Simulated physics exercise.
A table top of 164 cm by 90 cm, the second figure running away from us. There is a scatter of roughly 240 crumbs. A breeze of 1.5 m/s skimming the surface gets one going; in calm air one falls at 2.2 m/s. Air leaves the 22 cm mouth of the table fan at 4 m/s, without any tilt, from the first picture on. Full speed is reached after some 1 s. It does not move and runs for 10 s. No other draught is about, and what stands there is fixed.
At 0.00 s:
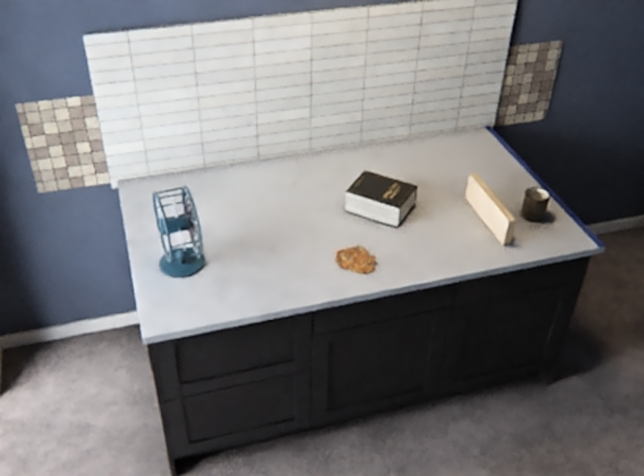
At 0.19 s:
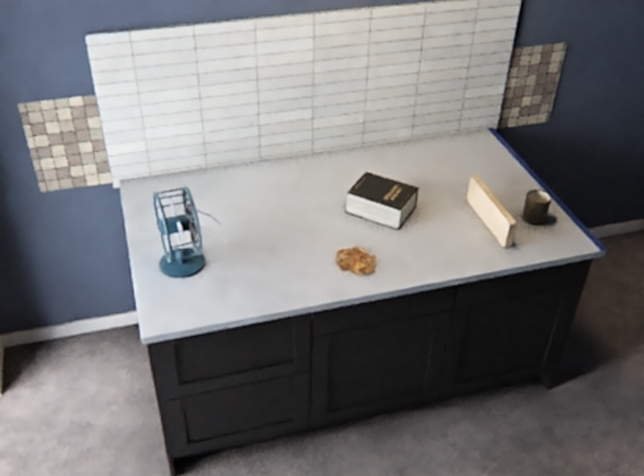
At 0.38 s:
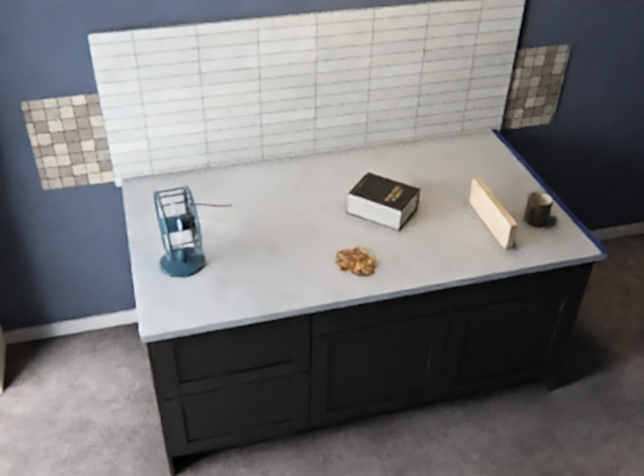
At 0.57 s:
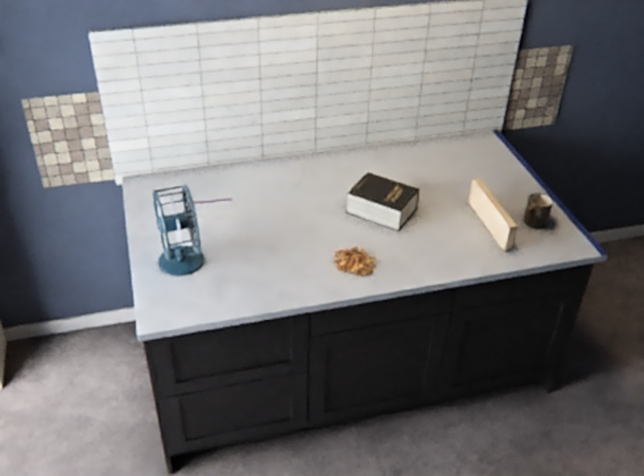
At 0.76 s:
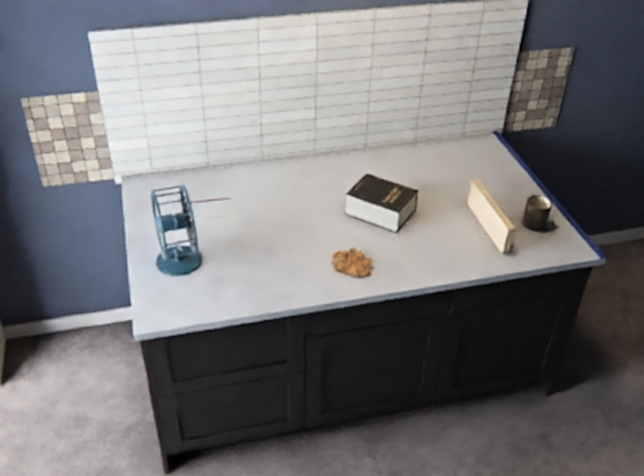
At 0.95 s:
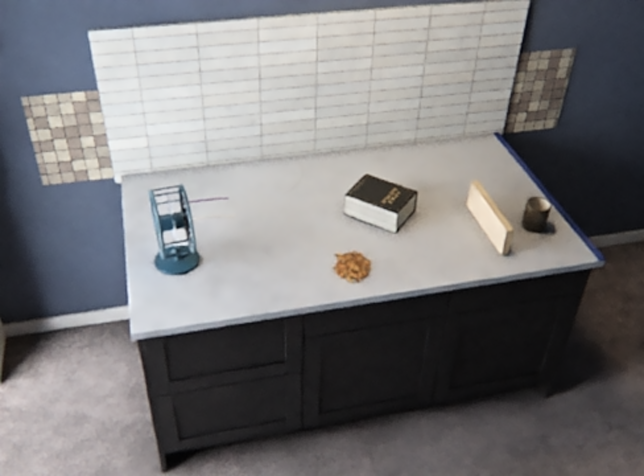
On a pale table top with dark cabinets below, a small blue fan stands left of a patch of golden-brown crumbs, a book, a board and a cup; little moves, with the crumbs shifting only slightly.
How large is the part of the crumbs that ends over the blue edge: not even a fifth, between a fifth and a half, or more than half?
The share over the blue edge is not even a fifth.
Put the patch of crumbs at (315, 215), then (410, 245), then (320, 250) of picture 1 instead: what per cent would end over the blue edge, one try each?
In turn about 0 %, 0 %, 0 %.
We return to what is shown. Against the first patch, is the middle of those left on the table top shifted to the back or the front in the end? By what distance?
Towards the front, some 10 cm.
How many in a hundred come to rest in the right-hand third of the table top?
Some 0 per cent.
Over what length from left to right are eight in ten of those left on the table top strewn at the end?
About 30 cm.
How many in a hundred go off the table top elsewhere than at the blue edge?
Near 40 %.
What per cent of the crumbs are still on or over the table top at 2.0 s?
Near 60 %.
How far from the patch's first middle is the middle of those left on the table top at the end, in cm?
About 10 cm.
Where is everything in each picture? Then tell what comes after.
The middle of the crumbs is near (357, 260), none has stirred yet and the mouth of the table fan is at (177, 224), in the first frame.
The middle of the crumbs is near (357, 261), none has stirred yet and the blue edge is centred on (543, 182), in the second frame.
The middle of the crumbs is near (357, 261), none has stirred yet, the top of a book is at (384, 191) and the top of a board is at (494, 200), in the third frame.
The middle of the crumbs is near (355, 261) and none has stirred yet, in the fourth frame.
The middle of the crumbs is near (353, 263) and none has stirred yet, in the fifth frame.
The middle of the crumbs is near (352, 267), the farthest in sight from the table fan is at (370, 269) and about 30 % have left their places, in the sixth frame.
After 2.0 s, 30 % are on the move or not yet settled, 0 % are over the blue edge; the middle of those still in play is near (379, 277).
After 3.2 s, 29 % are on the move or not yet settled, 0 % are over the blue edge; the middle of those still in play is near (379, 277).
After 5.5 s, 28 % are on the move or not yet settled, 0 % are over the blue edge; the middle of those still in play is near (379, 277).
After 10.0 s, at the end, 0 % are over the blue edge; the middle of those still in play is near (379, 277).
